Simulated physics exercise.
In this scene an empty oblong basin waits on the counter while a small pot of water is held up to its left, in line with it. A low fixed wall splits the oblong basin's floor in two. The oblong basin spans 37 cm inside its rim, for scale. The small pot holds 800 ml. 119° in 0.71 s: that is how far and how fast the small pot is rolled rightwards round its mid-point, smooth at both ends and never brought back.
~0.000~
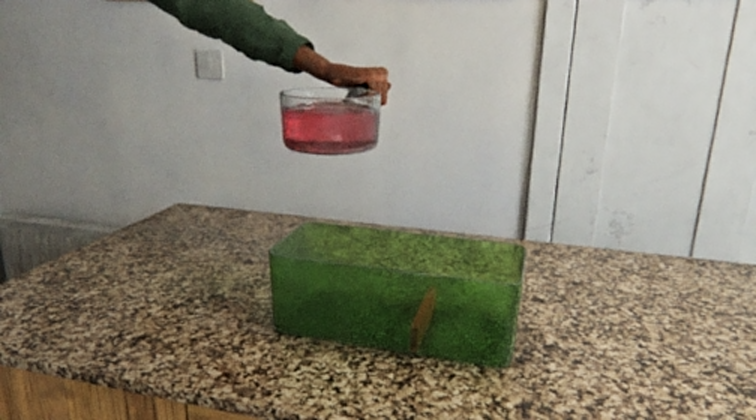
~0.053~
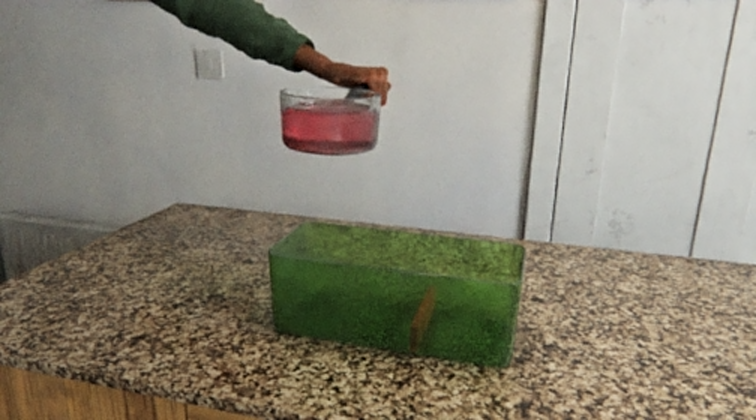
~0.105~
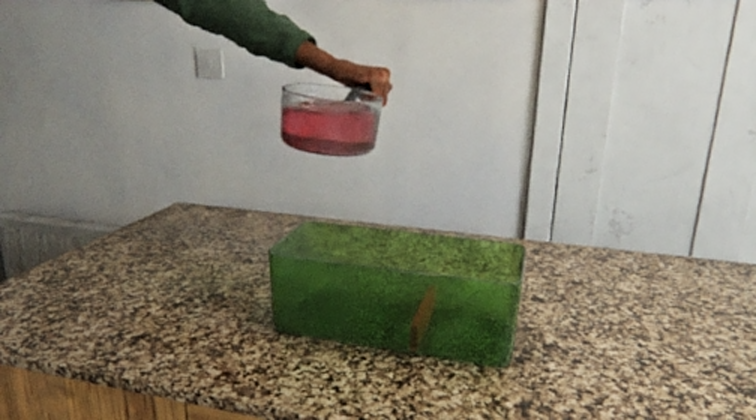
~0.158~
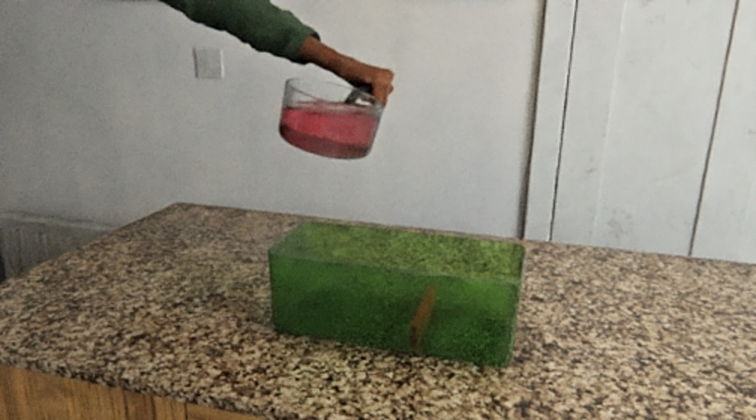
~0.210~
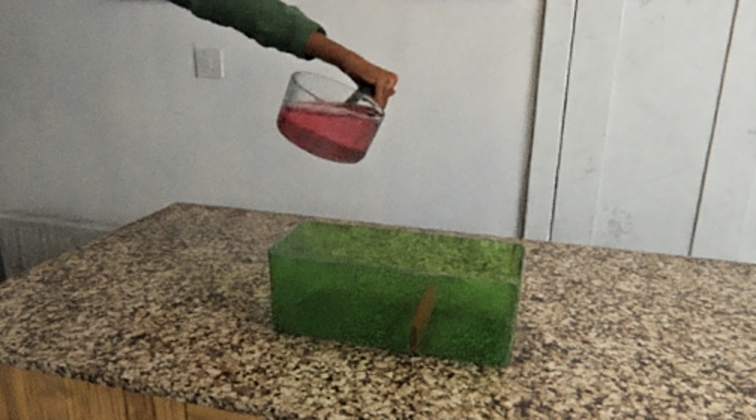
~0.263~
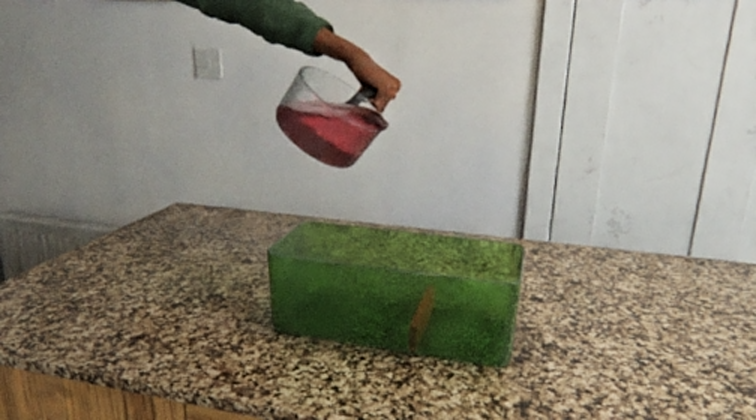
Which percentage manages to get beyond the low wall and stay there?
Beyond the low wall, roughly 32 per cent stays.
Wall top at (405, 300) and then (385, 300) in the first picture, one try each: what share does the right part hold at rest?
One try each: Around 65 percent and then around 75 percent.
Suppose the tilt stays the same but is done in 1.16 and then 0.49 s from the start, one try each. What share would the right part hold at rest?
50 and 20 %.
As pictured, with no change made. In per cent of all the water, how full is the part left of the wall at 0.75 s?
The fraction is near 58 percent.
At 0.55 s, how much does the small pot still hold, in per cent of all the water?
20 %.
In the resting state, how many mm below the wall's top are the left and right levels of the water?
It's around 24 mm on the left side and around 26 mm on the right side.
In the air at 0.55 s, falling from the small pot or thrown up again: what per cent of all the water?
It comes to about 54 percent.
By 0.55 s the tilt is 104° and 21 per cent is still to pour, 13 is left of the wall and 14 right of it.
By 0.75 s the tilt is 119° and 2 per cent is still to pour, 59 is left of the wall and 31 right of it.
By 0.97 s the tilt is 119° and 0 per cent is still to pour, 65 is left of the wall and 31 right of it.
By 1.21 s the tilt is 119° and 0 per cent is still to pour, 65 is left of the wall and 31 right of it.
At rest 65 per cent lies left of the wall, 32 right of it and 4 outside.
